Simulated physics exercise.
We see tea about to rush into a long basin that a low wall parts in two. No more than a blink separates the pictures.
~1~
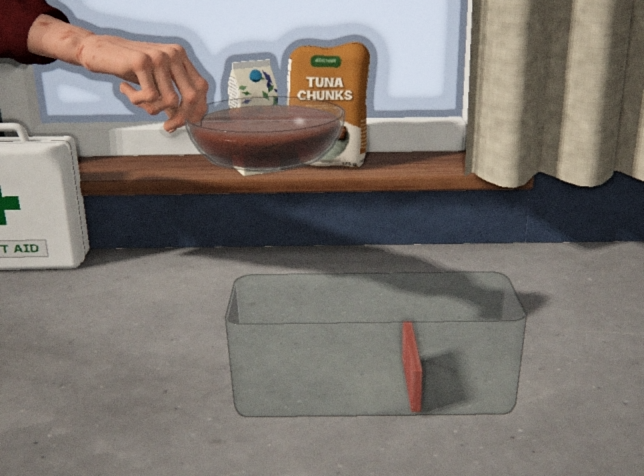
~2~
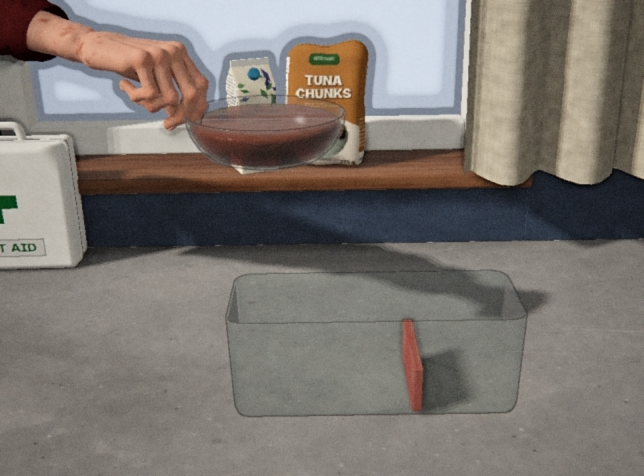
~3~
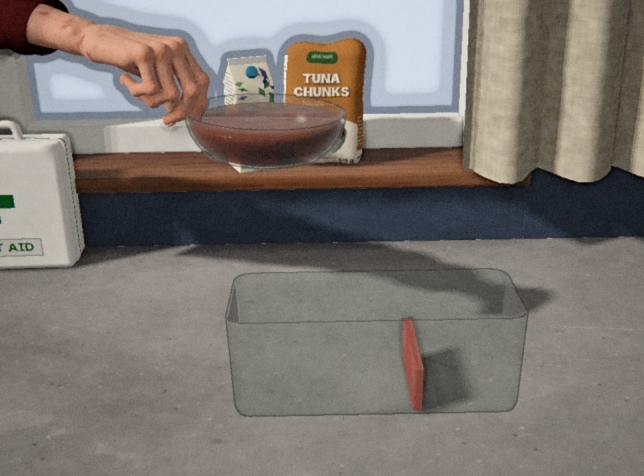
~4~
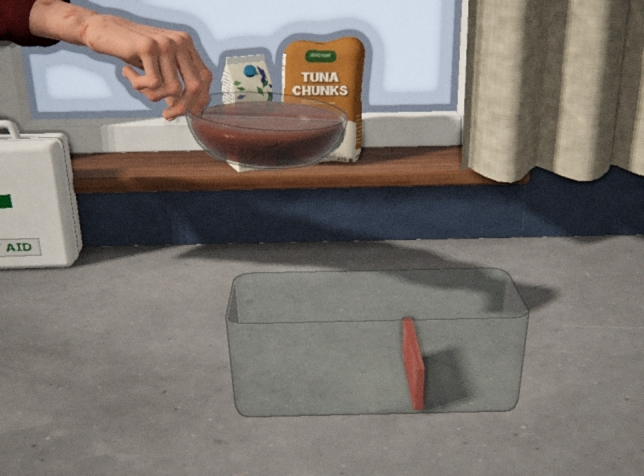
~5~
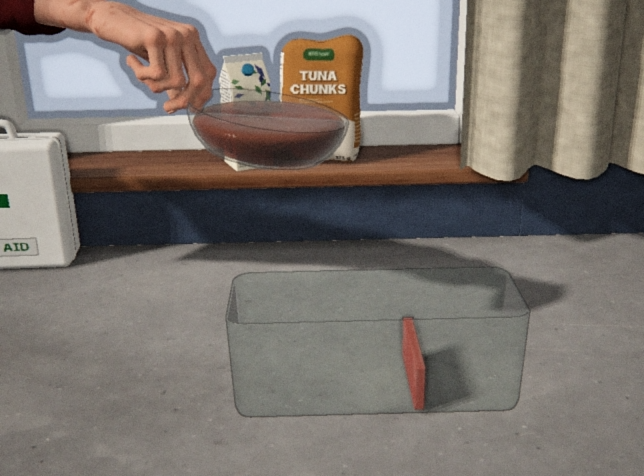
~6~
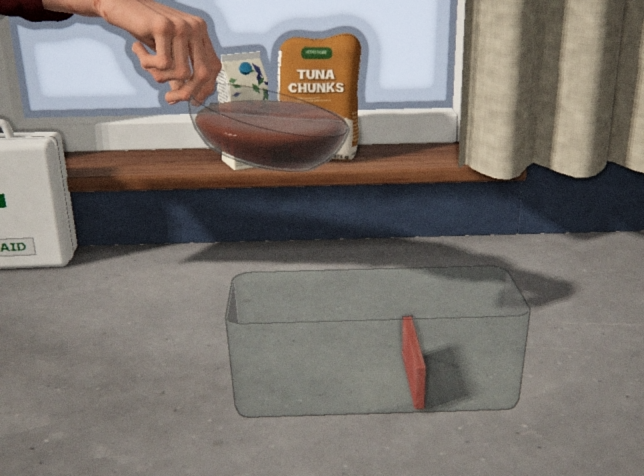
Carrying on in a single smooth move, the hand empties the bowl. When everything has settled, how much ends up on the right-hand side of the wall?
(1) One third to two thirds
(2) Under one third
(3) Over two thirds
The answer is 1.
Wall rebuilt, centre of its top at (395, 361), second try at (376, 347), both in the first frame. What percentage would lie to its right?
Try one about 55 %, try two about 70 %.
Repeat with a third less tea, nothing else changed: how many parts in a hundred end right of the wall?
20 %.
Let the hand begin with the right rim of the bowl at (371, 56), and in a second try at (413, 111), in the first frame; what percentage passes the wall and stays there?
About 65 % the first time, about 70 % the second.
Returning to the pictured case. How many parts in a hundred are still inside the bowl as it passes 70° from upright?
I'd put it at some 20 in a hundred.
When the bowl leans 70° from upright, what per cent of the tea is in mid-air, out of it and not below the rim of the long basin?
55 %.
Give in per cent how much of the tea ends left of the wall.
Roughly 50 in a hundred.
A moment on, the bowl is tipped part way and 18 per cent is still to pour, 6 is left of the wall and 18 right of it.
Next, the bowl is tipped on its side and 0 per cent is still to pour, 44 is left of the wall and 44 right of it.
Then the bowl is tipped right over and 0 per cent is still to pour, 48 is left of the wall and 43 right of it.
Later the bowl is tipped right over and 0 per cent is still to pour, 49 is left of the wall and 43 right of it.
In the end 49 per cent lies left of the wall, 43 right of it and 8 outside.
